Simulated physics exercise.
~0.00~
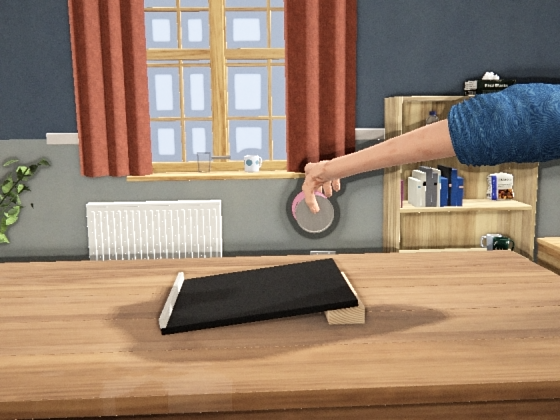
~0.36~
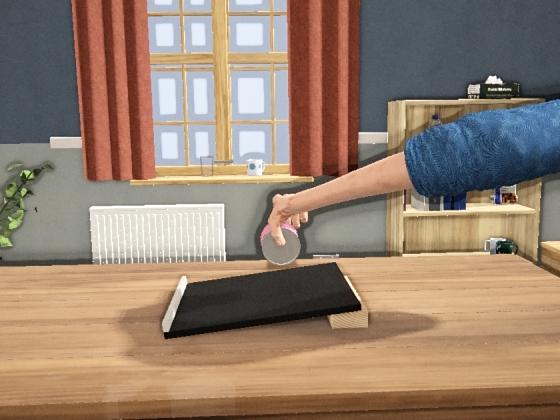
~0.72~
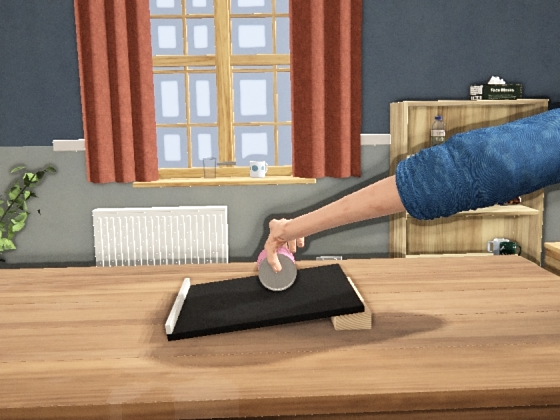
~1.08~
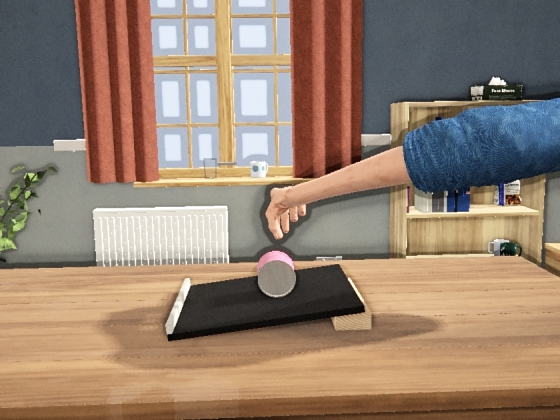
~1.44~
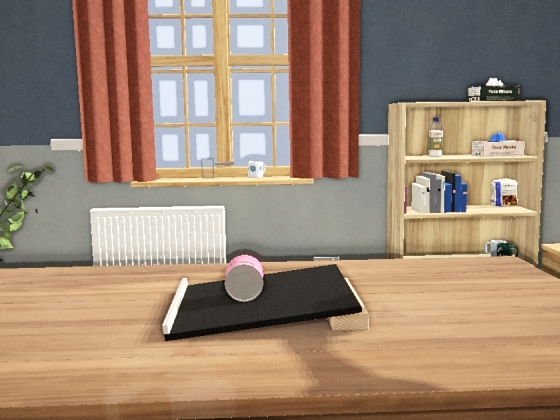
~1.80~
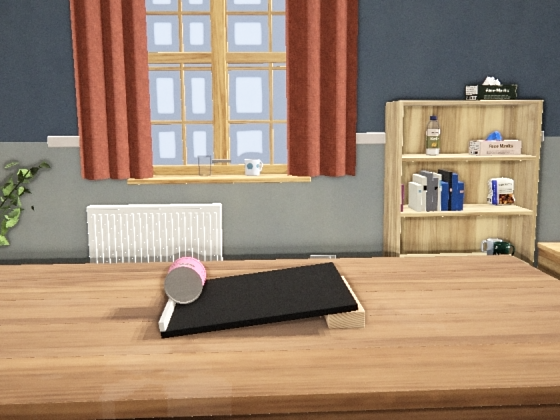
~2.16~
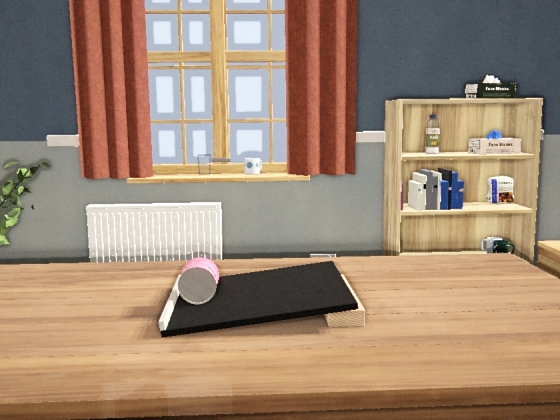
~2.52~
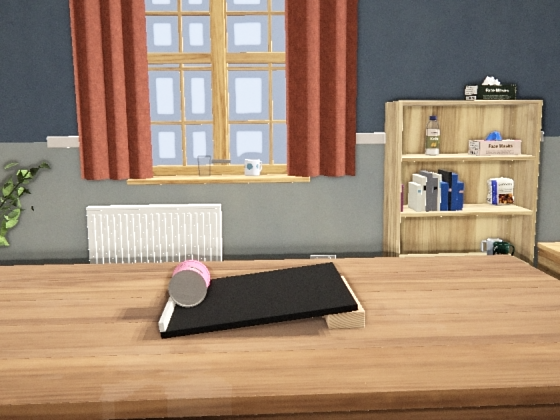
At the start, a hand in a blue sleeve holds a pink tin above a wooden table, where a black board rests on a block, tilted down toward a pale strip at its left end. The hand moves left and down and sets the tin on its side on the board. The fingers let go and the arm draws back to the right, out of view. The tin rolls left down the slope to the strip, then bounces slightly back to the right. It ends lying at the low end against the strip, with the board still in place.
